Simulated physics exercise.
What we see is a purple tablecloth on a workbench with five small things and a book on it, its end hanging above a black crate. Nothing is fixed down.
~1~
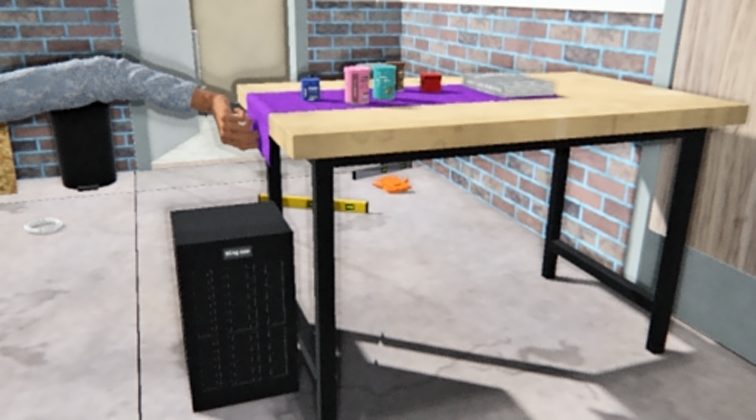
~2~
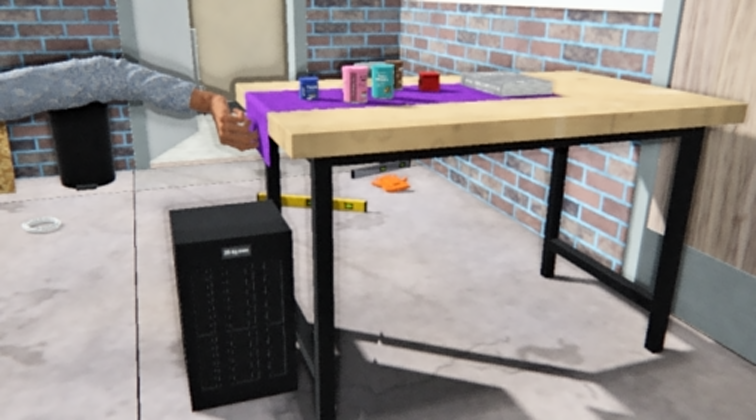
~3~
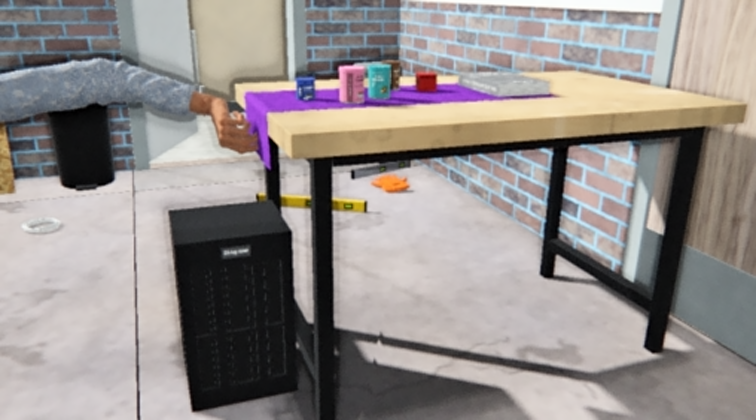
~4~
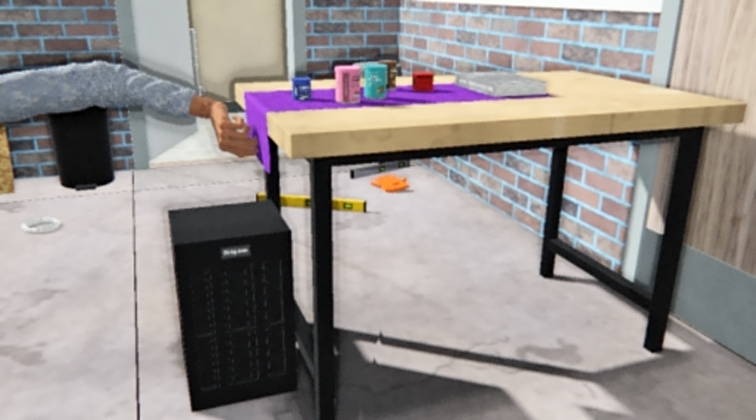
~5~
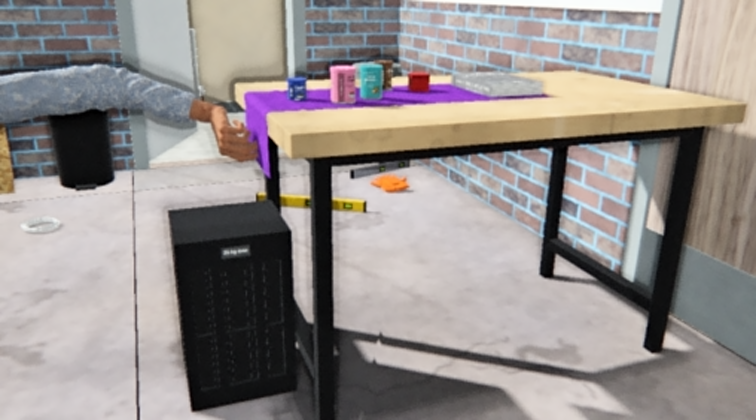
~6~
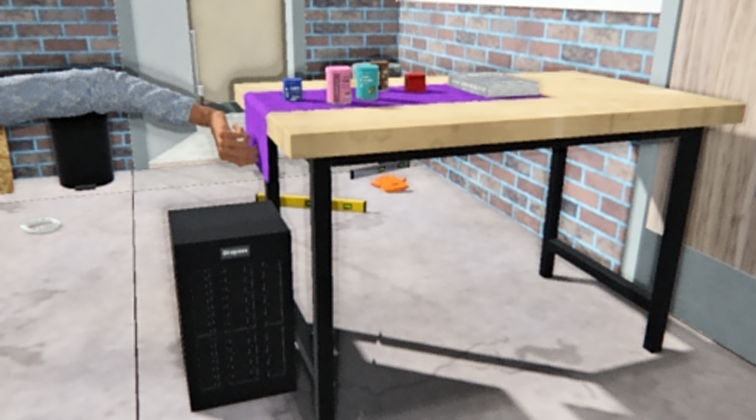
A purple cloth lies over the left part of a pale wooden workbench with black legs, seen from a fixed, slightly raised view in a room with brick walls and a concrete floor. On it sit blue, pink, turquoise, brown and red items and a grey, flat object, with a black crate below left. A grey-sleeved arm reaches from the left, its hand at the cloth's edge, as the cloth slides slightly left and its hanging end lowers, carrying the small items along.
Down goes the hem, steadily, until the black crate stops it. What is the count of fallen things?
The count of fallen things is one.
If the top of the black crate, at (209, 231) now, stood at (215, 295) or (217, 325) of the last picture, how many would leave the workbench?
It would be 3 and 4.
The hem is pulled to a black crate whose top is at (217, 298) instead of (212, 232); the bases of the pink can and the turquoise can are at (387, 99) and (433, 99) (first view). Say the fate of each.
The pink can goes over, the turquoise can survives.
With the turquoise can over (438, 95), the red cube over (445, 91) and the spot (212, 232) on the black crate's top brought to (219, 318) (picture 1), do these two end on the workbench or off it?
The turquoise can keeps its place on top, the red cube holds on.
Soon after, hem near (257, 187); all still up.
After that, hem on the crate; blue pot gone.
In the end, hem on the crate; blue pot gone. It carries off one.
